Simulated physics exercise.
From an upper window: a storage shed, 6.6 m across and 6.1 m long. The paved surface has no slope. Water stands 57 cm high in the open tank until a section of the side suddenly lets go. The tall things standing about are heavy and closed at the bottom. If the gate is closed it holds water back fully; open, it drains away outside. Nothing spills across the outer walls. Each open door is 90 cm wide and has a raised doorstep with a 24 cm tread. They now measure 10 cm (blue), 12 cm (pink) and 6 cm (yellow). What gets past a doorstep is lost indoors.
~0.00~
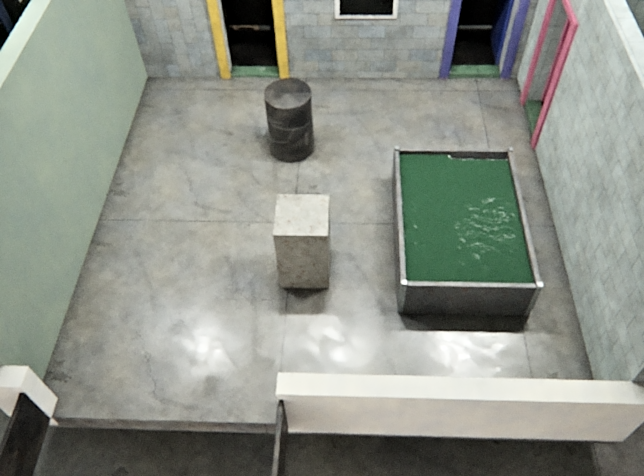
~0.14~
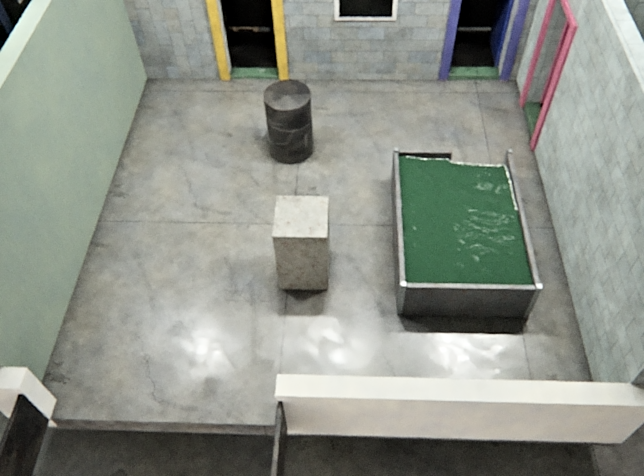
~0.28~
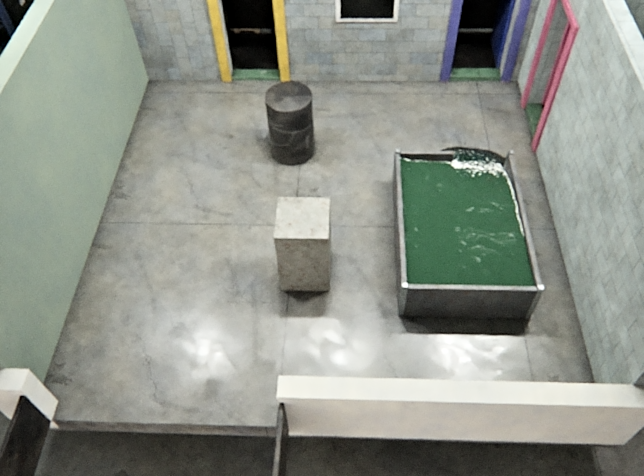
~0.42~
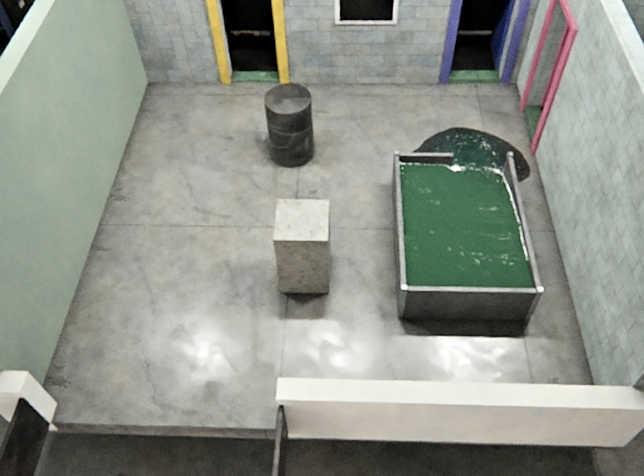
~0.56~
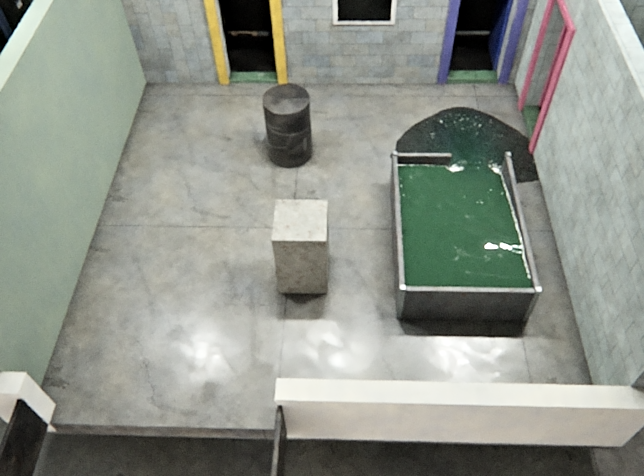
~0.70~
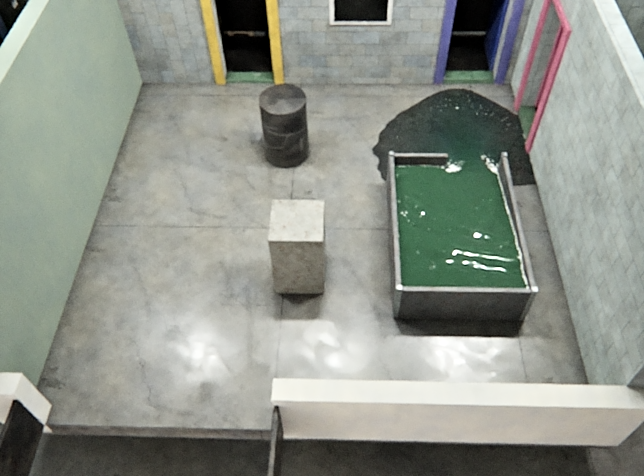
Green liquid pours through a gap in the tank's far side and spreads across the floor.
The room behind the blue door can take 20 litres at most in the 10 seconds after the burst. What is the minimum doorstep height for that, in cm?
At least 24 cm or so.
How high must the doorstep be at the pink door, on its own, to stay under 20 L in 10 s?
Roughly 14.5 cm at pink.
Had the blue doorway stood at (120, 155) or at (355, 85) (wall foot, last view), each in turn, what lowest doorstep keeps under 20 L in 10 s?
About 8.0 and 8.5 cm.
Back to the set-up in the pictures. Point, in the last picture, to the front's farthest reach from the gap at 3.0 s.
Near (201, 88).
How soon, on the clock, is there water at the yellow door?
Yellow 2.4 s.
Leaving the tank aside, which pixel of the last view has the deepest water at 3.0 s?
At about (501, 109).
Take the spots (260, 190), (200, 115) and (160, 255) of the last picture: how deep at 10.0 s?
Roughly 2, 8 and 3 cm, in turn.
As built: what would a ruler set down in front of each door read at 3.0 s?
In cm: Blue 25, pink 14, yellow 4.
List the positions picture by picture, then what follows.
The first frame shows the open tank at (460, 215) is whole and still, 57 cm deep; the blue door at (484, 28) is dry.
In the second frame, the gap is on the far side, the front 0.3 m out at a hidden place; the back of the open tank holds 57 cm.
In the third frame, the front is at (460, 150), 0.8 m from the gap on the far side; 0.7 m2 of floor is wet, 57 cm left at the back.
In the fourth frame, the gap is on the far side, the front 1.2 m out at (453, 132); the back of the open tank holds 57 cm.
In the fifth frame, the gap is on the far side, the front 1.8 m out at (455, 111); the back of the open tank holds 57 cm.
In the sixth frame, the gap is on the far side, the front 2.3 m out at (449, 93); the back of the open tank holds 57 cm; the blue door at (478, 34), 2.5 m from the gap, is still 0.3 m from the nearest water.
After 1.4 s water covers 15 % of the floor, deepest (37 cm) near (507, 89); 21 cm at the blue door, 21 litres in over its 10 cm doorstep.
After 3.0 s water covers 25 % of the floor, deepest (26 cm) near (501, 109); 25 cm at the blue door, 176 litres in over its 10 cm doorstep.
After 10.0 s water covers 80 % of the floor, deepest (10 cm) near (486, 89); 9 cm at the blue door, 311 litres in over its 10 cm doorstep.
At the blue door as built, the water arrived by 0.8 s and peaked near 30 cm at 1.8 s.
With a doorstep of 22 cm, 35 litres would have come in within the 10 s; with 29.5 cm, 4 litres. So under 20 litres takes about 24 cm.
